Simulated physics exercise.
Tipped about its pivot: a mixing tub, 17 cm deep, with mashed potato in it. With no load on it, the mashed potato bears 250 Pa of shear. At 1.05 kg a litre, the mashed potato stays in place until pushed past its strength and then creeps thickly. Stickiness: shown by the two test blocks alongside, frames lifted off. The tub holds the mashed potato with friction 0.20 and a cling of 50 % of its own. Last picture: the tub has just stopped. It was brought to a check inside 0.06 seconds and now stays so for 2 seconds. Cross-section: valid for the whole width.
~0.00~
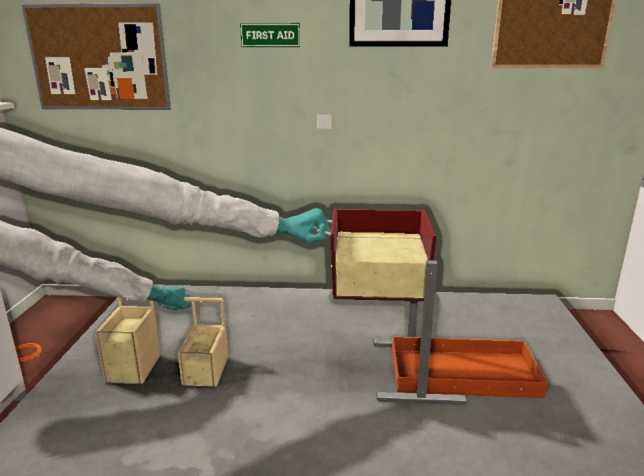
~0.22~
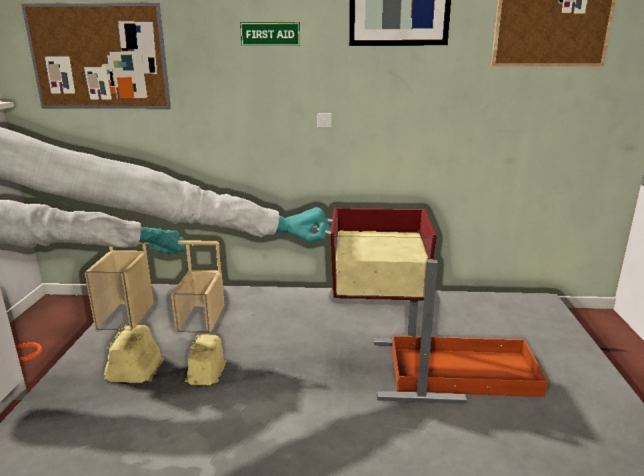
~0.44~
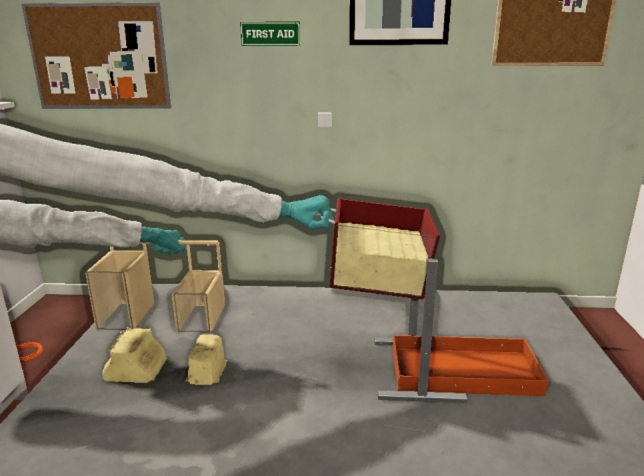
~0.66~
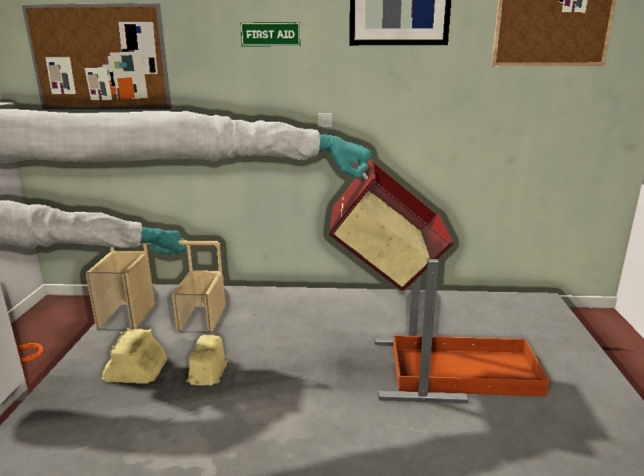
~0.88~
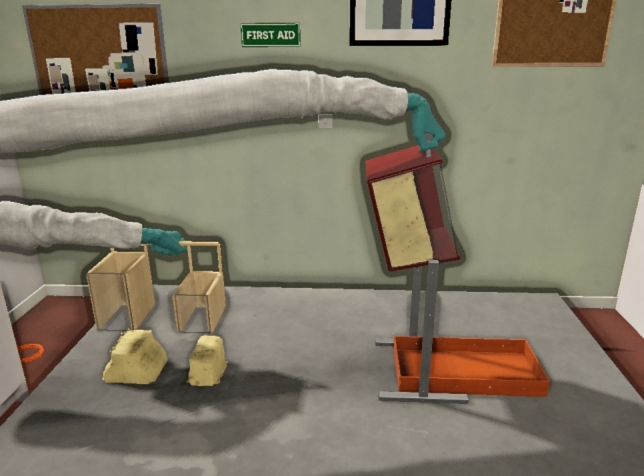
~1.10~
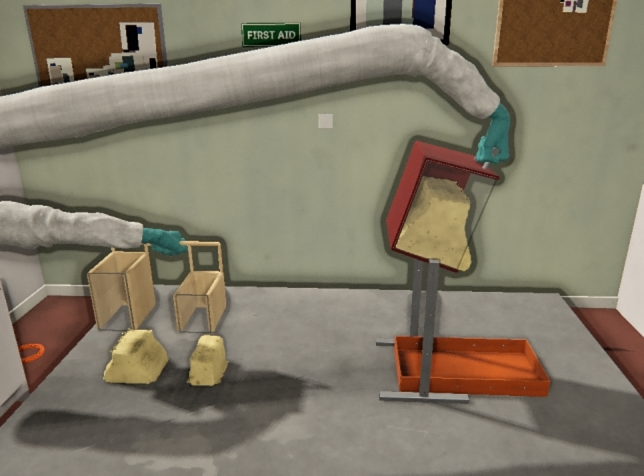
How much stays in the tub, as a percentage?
0 %.
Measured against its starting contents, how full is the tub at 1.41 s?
Near 6 in a hundred.
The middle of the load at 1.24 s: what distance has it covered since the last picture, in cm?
Distance: About 11 cm.
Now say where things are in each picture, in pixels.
The first picture shows handle-side rim at (334, 236), tilt 0 degrees; top of the mashed potato at (349, 261); blocks stand 14 cm, 9.1 cm (left to right).
The second picture shows handle-side rim at (335, 235), tilt 0 degrees; top of the mashed potato at (349, 260); blocks stand 11 cm, 9.0 cm (left to right).
The third picture shows handle-side rim at (339, 224), tilt 7 degrees; top of the mashed potato at (342, 250); blocks stand 10 cm, 8.9 cm (left to right).
The fourth picture shows handle-side rim at (376, 182), tilt 39 degrees; top of the mashed potato at (361, 206); blocks stand 10 cm, 8.9 cm (left to right).
The fifth picture shows handle-side rim at (441, 163), tilt 75 degrees; top of the mashed potato at (408, 176); blocks stand 10 cm, 8.9 cm (left to right).
The sixth picture shows handle-side rim at (497, 180), tilt 107 degrees; top of the mashed potato at (436, 198); blocks stand 10 cm, 8.9 cm (left to right).
After 1.24 s, the tub is at 107 degrees and holds 42 %.
After 1.41 s, the tub is at 107 degrees and holds 6 %.
After 1.58 s, the tub is at 107 degrees and holds 0 %.
After 1.75 s, the tub is at 107 degrees and holds 0 %.
After 3.10 s, at the end, the tub is at 107 degrees and holds 0 %.
